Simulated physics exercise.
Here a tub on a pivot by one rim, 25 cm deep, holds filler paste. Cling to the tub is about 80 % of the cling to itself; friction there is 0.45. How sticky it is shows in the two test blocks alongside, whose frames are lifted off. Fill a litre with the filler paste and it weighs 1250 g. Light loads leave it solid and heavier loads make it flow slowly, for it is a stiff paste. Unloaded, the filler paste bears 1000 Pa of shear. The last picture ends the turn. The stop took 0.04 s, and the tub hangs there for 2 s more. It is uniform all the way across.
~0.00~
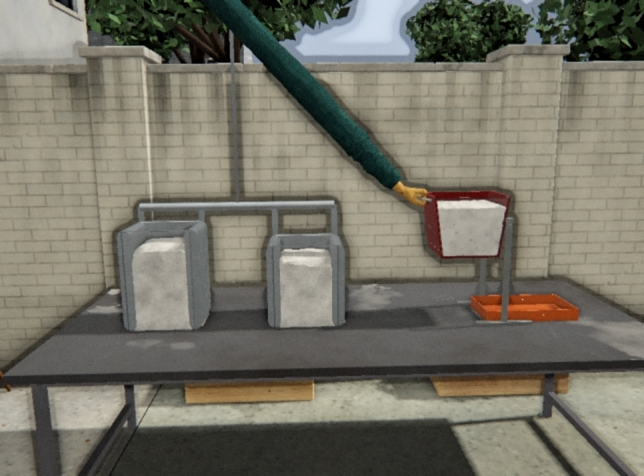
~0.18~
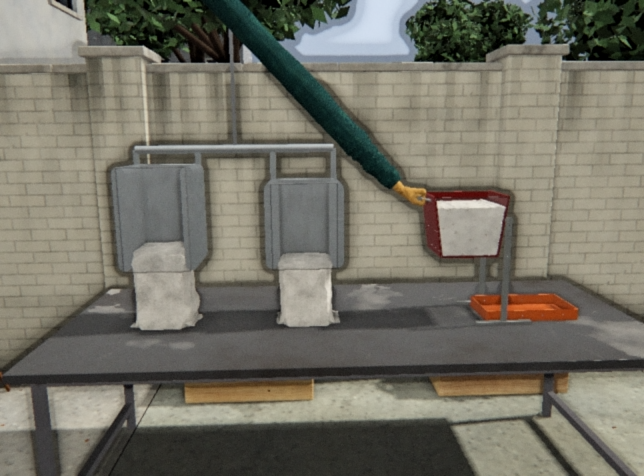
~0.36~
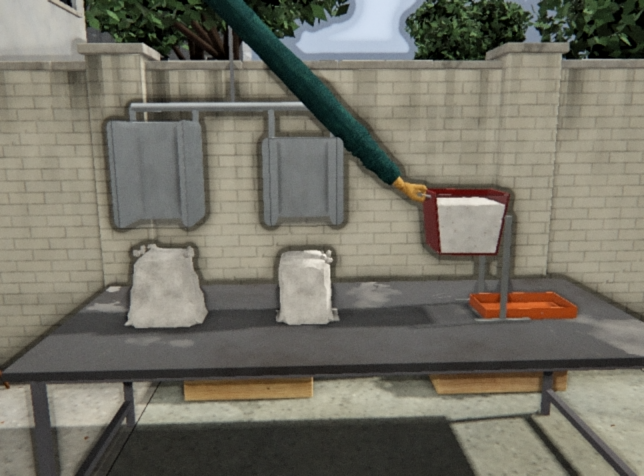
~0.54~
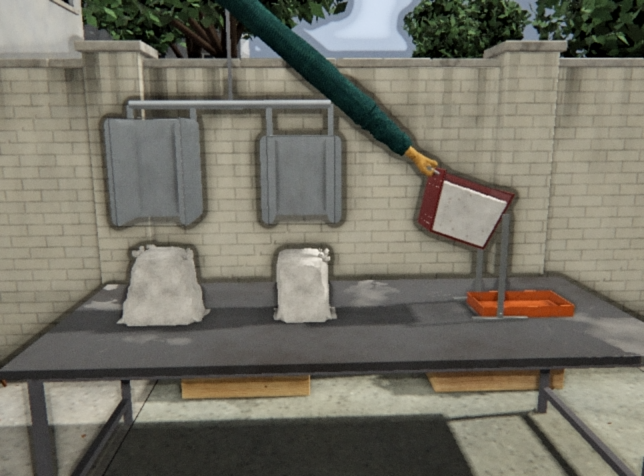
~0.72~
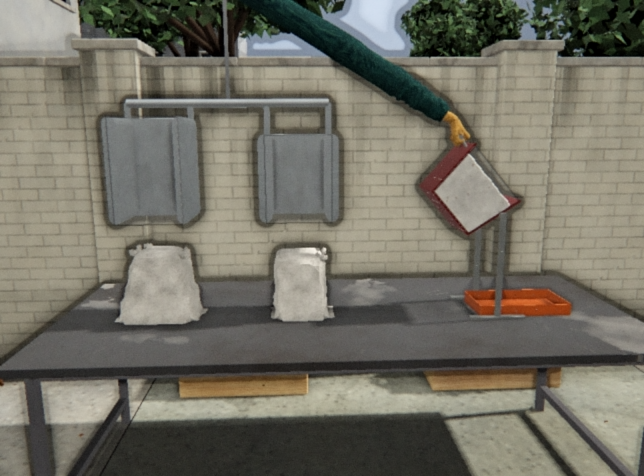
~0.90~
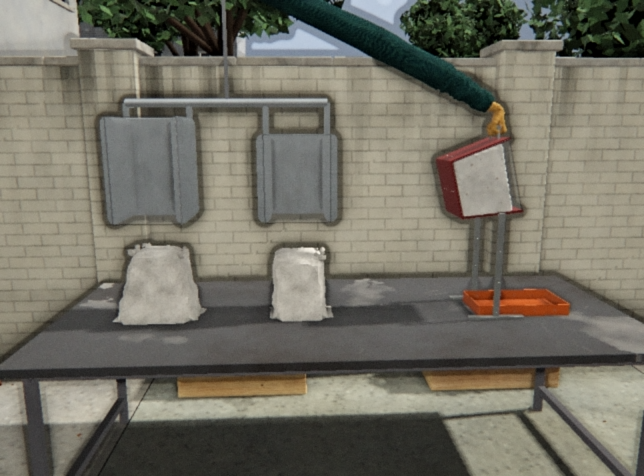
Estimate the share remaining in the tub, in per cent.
I would say roughly 100 per cent remains in the tub.
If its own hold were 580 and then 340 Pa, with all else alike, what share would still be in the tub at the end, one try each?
Result: 65 % for the first case, 50 % for the second.
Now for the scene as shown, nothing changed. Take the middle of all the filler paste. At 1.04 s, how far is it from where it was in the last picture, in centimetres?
Roughly 2 cm.
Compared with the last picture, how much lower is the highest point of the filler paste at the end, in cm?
The top ends up some 2 cm below its level in the last picture.
After 1.04 s, the tub is at 76 degrees and holds 100 %.
After 1.21 s, the tub is at 76 degrees and holds 100 %.
After 1.38 s, the tub is at 76 degrees and holds 100 %.
After 1.55 s, the tub is at 76 degrees and holds 100 %.
After 2.90 s, the tub is at 76 degrees and holds 100 %.
